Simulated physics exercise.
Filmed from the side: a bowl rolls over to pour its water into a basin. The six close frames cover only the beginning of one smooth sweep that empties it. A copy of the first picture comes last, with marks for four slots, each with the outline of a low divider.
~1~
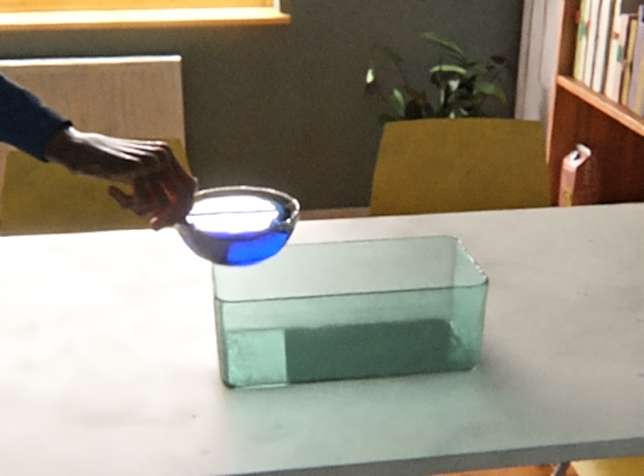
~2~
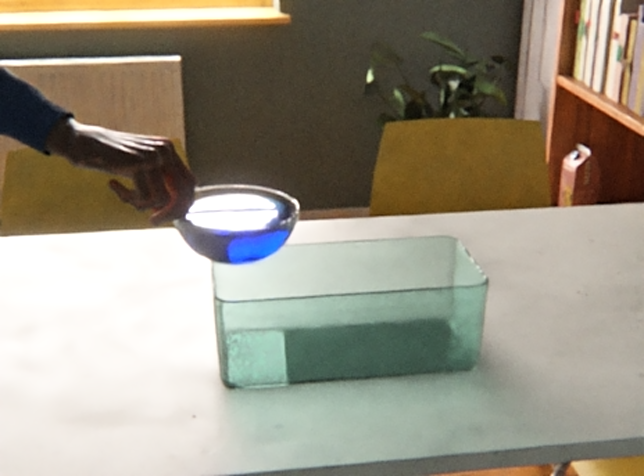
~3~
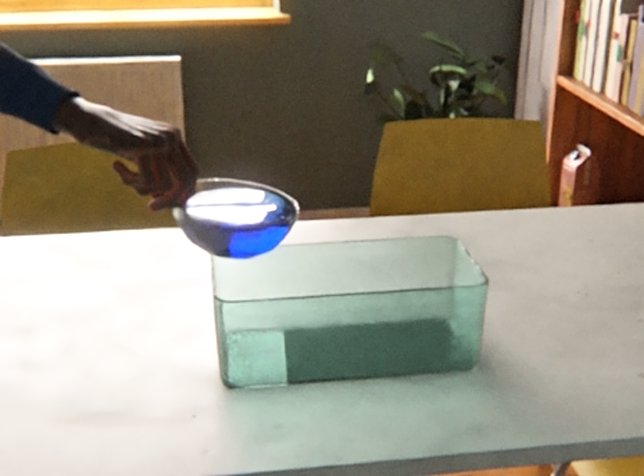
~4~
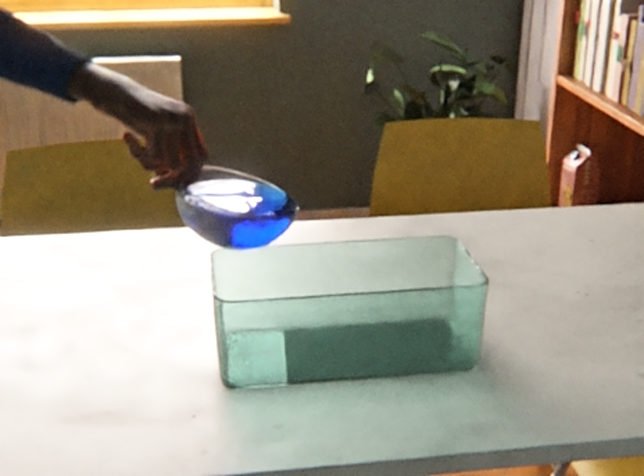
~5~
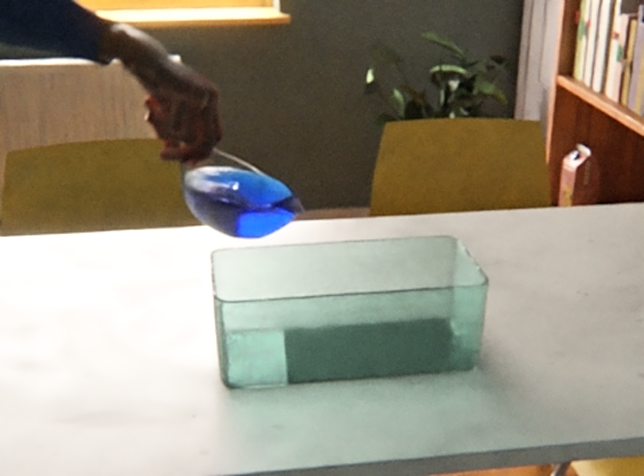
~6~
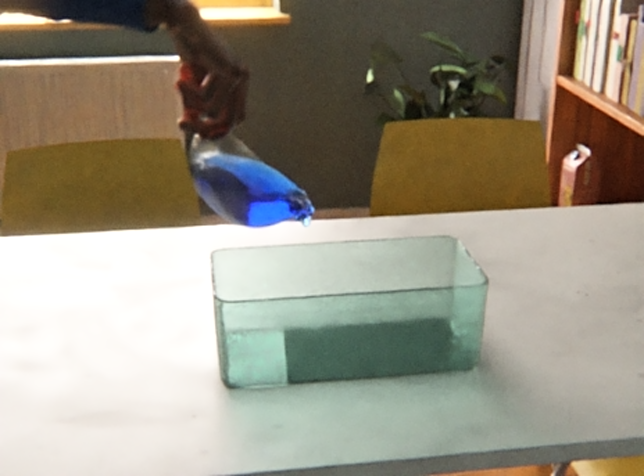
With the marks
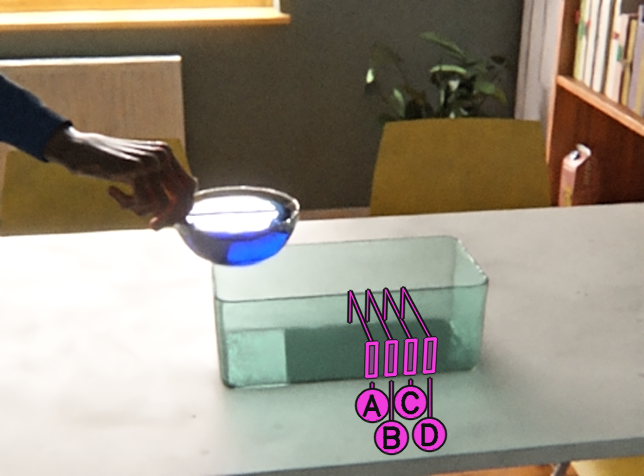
At first, a hand at the left holds a glass bowl of blue liquid nearly level above a clear greenish basin on a white table. The hand rises and tips the bowl to the right, more and more steeply, until a little liquid slips over the lower lip above the basin.
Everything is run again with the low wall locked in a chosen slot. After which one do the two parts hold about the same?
Slot B does it best.
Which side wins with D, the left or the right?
The left side.
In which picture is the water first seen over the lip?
In picture 4.
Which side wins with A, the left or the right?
The right one.
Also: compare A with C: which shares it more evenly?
Here it is slot A.
In magenta, A at (372, 383); B at (391, 381); C at (410, 380); D at (429, 378).
With A, about 29 % ends left of the wall and 66 % right of it; 5 % is lost outside.
With B, about 45 % ends left of the wall and 49 % right of it; 6 % is lost outside.
With C, about 79 % ends left of the wall and 13 % right of it; 8 % is lost outside.
With D, about 85 % ends left of the wall and 6 % right of it; 9 % is lost outside.
